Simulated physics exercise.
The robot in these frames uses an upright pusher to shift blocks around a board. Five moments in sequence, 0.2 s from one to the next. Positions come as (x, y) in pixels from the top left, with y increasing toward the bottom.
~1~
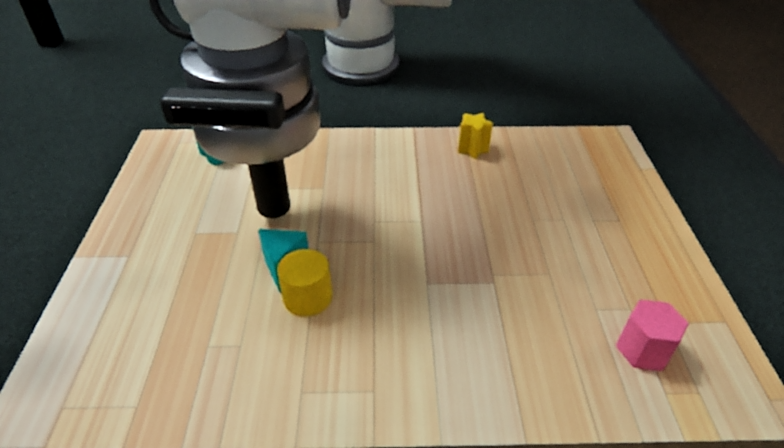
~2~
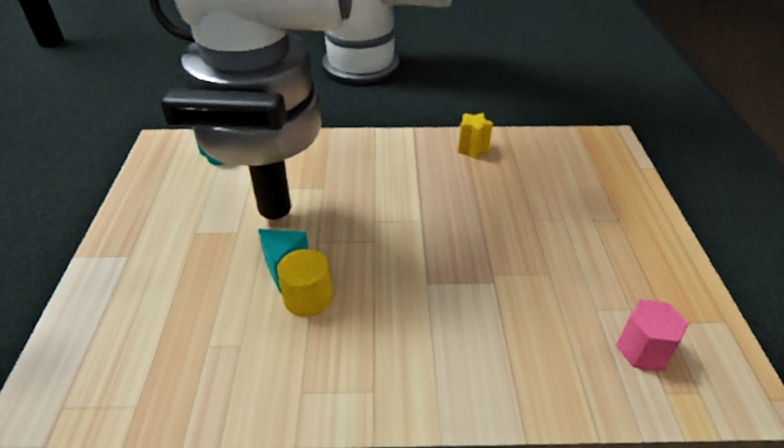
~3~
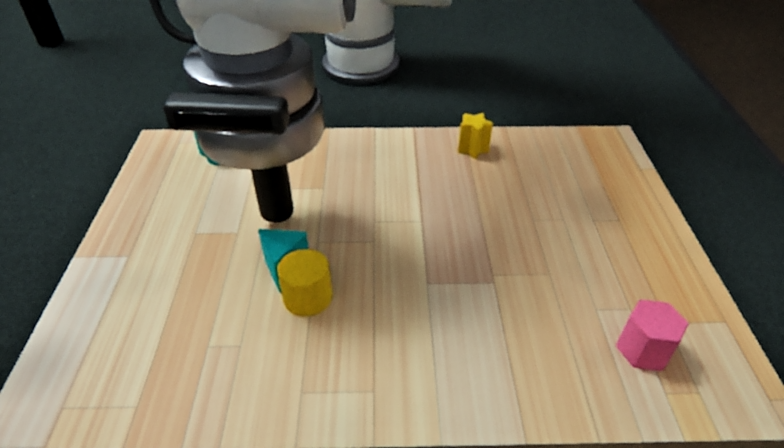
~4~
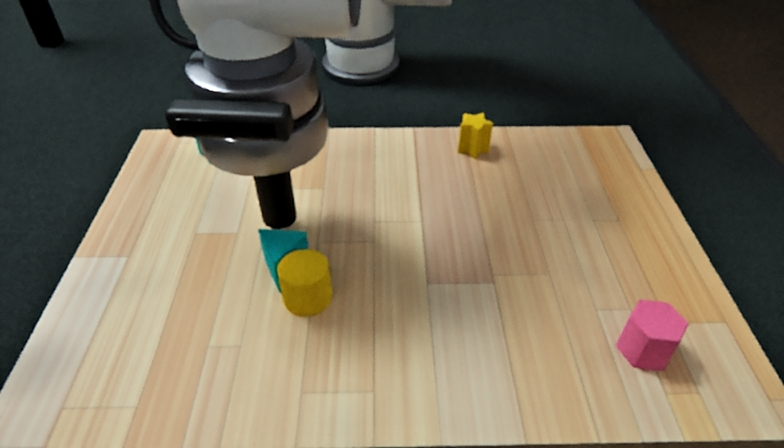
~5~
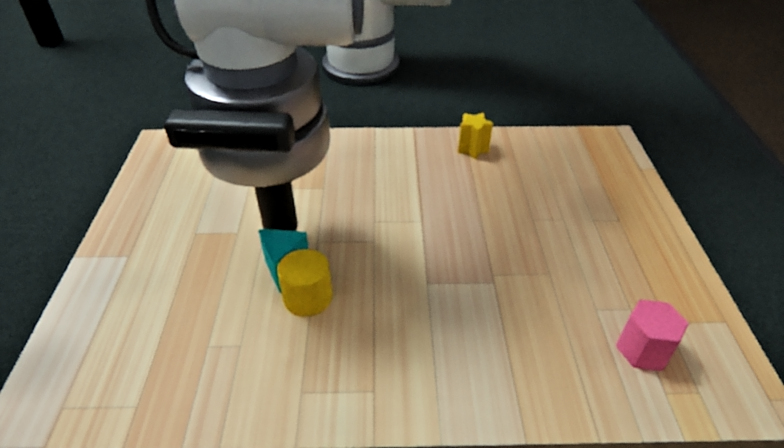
A white and grey robot arm holding an upright black pusher reaches over a pale wooden board on a dark surface, seen from above at an angle. A turquoise triangular block touches a yellow disc left of centre, with a yellow star-shaped block at the back and a pink block at right. The pusher edges slightly toward the viewer until it meets the turquoise block, while the blocks and camera stay still.
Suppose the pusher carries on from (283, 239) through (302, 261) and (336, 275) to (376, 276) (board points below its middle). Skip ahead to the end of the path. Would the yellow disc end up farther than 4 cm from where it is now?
I believe not.
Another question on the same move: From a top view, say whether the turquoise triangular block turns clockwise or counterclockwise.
The turquoise triangular block rotates clockwise.
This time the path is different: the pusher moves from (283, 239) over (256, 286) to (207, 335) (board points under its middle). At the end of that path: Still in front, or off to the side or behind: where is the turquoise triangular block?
The pusher loses it on the way.
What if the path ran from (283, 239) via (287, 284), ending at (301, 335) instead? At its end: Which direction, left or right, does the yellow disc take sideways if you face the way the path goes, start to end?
The yellow disc goes left.
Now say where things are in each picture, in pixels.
In the first picture, lower end of the pusher at (274, 209), tops of blocks, turquoise triangular block at (279, 240), yellow disc at (303, 266).
In the second picture, pusher at (275, 210), blocks as before.
In the third picture, pusher at (277, 213), blocks as before.
In the fourth picture, pusher at (280, 219), blocks as before.
In the fifth picture, pusher at (281, 228), turquoise triangular block at (279, 240), yellow disc at (303, 266).
On the path given first. One third of the way, pusher at (301, 251); turquoise triangular block at (277, 253), turned 20° clockwise; yellow disc at (305, 274).
Two thirds of the way, pusher at (335, 265); turquoise triangular block at (276, 254), turned 25° clockwise; yellow disc at (305, 276).
At the end, pusher at (376, 265); turquoise triangular block at (276, 254), turned 25° clockwise; yellow disc at (305, 276).
